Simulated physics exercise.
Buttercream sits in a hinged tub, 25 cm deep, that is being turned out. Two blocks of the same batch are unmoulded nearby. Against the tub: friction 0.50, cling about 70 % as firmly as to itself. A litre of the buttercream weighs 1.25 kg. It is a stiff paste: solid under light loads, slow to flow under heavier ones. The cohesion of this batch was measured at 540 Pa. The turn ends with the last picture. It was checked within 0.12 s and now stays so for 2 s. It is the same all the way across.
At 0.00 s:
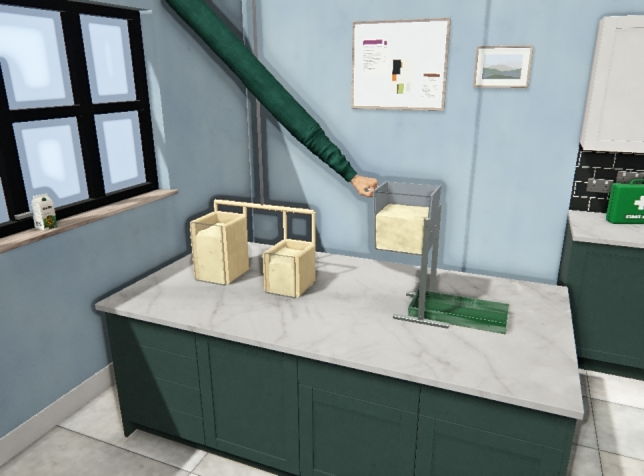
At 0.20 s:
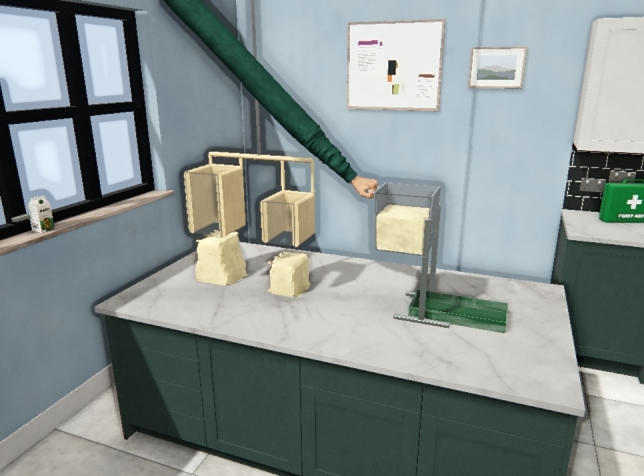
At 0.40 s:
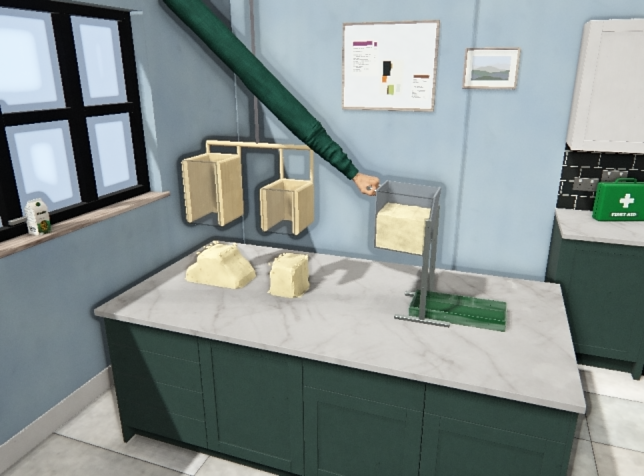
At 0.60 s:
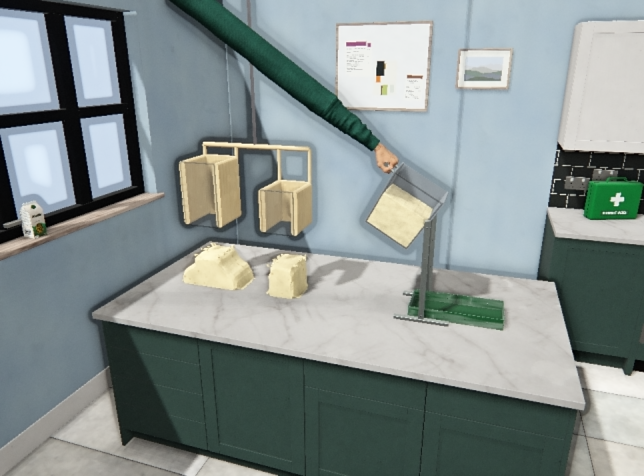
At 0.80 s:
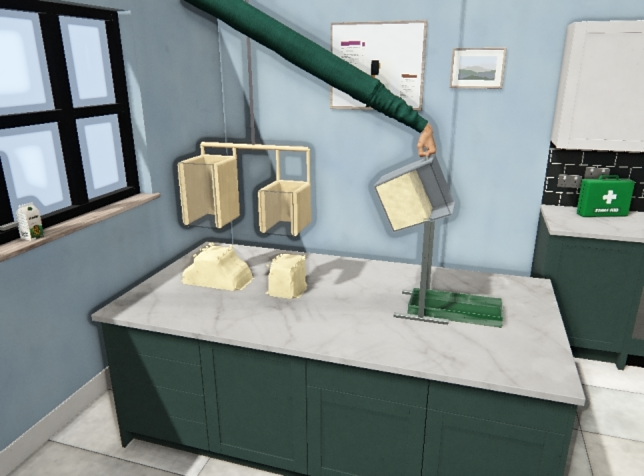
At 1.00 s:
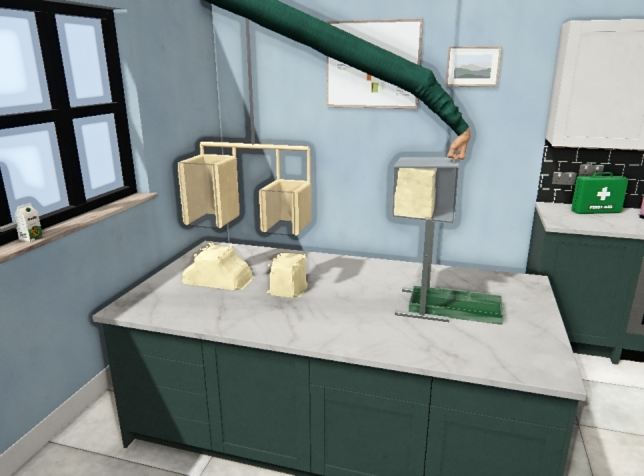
Kitchen island, two pale buttercream blocks slumping as their moulds lift away, then a green-sleeved arm turning a clear tub sideways.
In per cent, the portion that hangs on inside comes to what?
Close to 99 per cent.
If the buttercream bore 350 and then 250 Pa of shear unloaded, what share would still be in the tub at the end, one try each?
In that order: 65 %, 55 %.
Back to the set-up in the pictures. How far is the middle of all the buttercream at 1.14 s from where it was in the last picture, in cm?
Some 3 cm.
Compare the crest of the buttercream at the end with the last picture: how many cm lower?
About 6 cm.
After 1.14 s, the tub is at 89 degrees and holds 100 %.
After 1.31 s, the tub is at 89 degrees and holds 100 %.
After 1.48 s, the tub is at 89 degrees and holds 99 %.
After 1.65 s, the tub is at 89 degrees and holds 99 %.
After 3.00 s, the tub is at 89 degrees and holds 99 %.
